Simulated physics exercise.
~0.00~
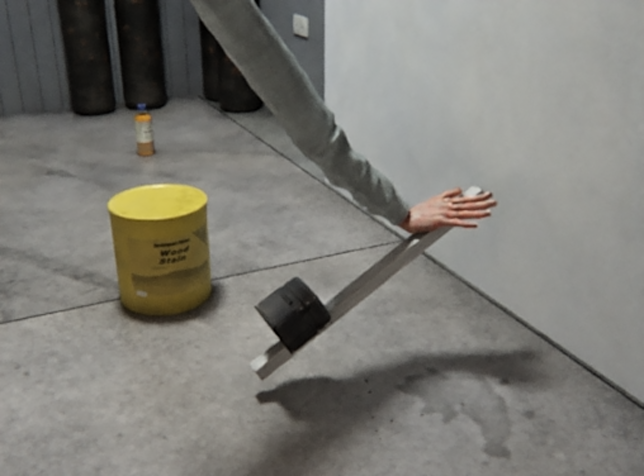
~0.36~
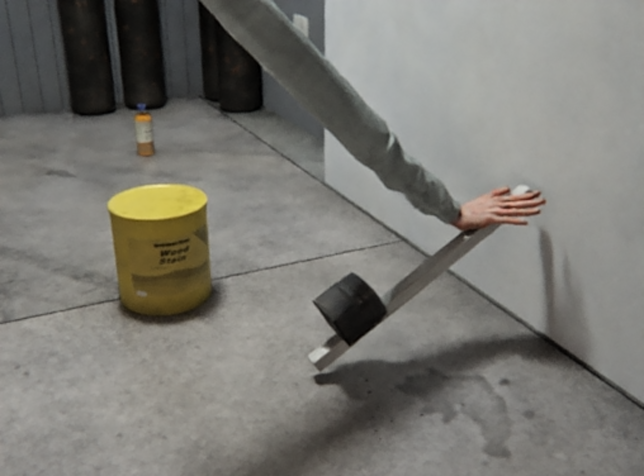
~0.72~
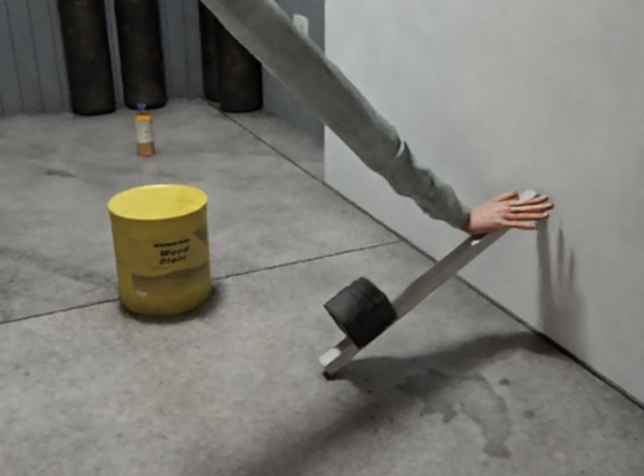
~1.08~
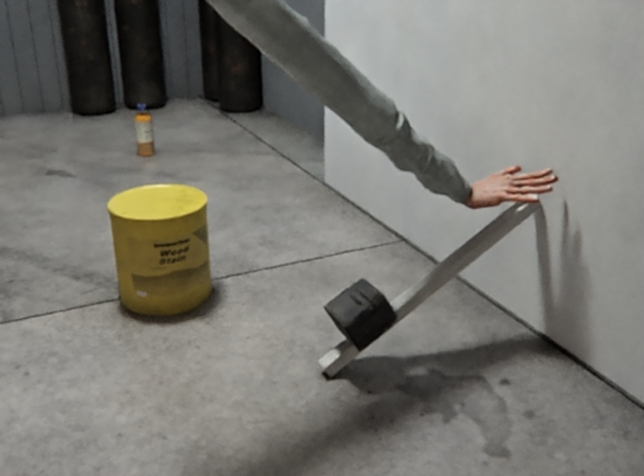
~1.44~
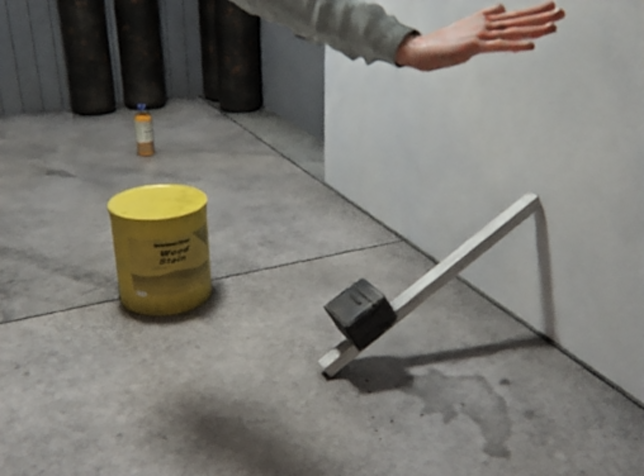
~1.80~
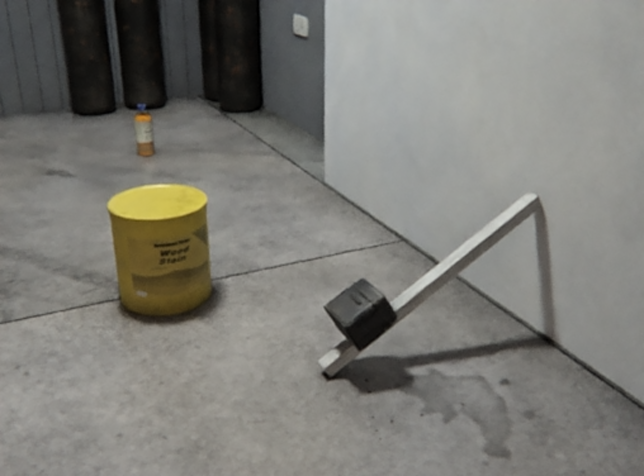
At the start, a gray-sleeved arm reaches in from above and holds the upper end of a white pole, tilted above a concrete floor with a dark block near its lower end. A yellow pail stands to the left, with a small orange bottle farther back. The hand carries the pole to the right and brings its top against the pale wall, with its foot on the floor. Next the hand lets go, lifts away and leaves the view. The pole stays leaning on the wall without slipping, the block still near its foot, and the pail remains where it was.
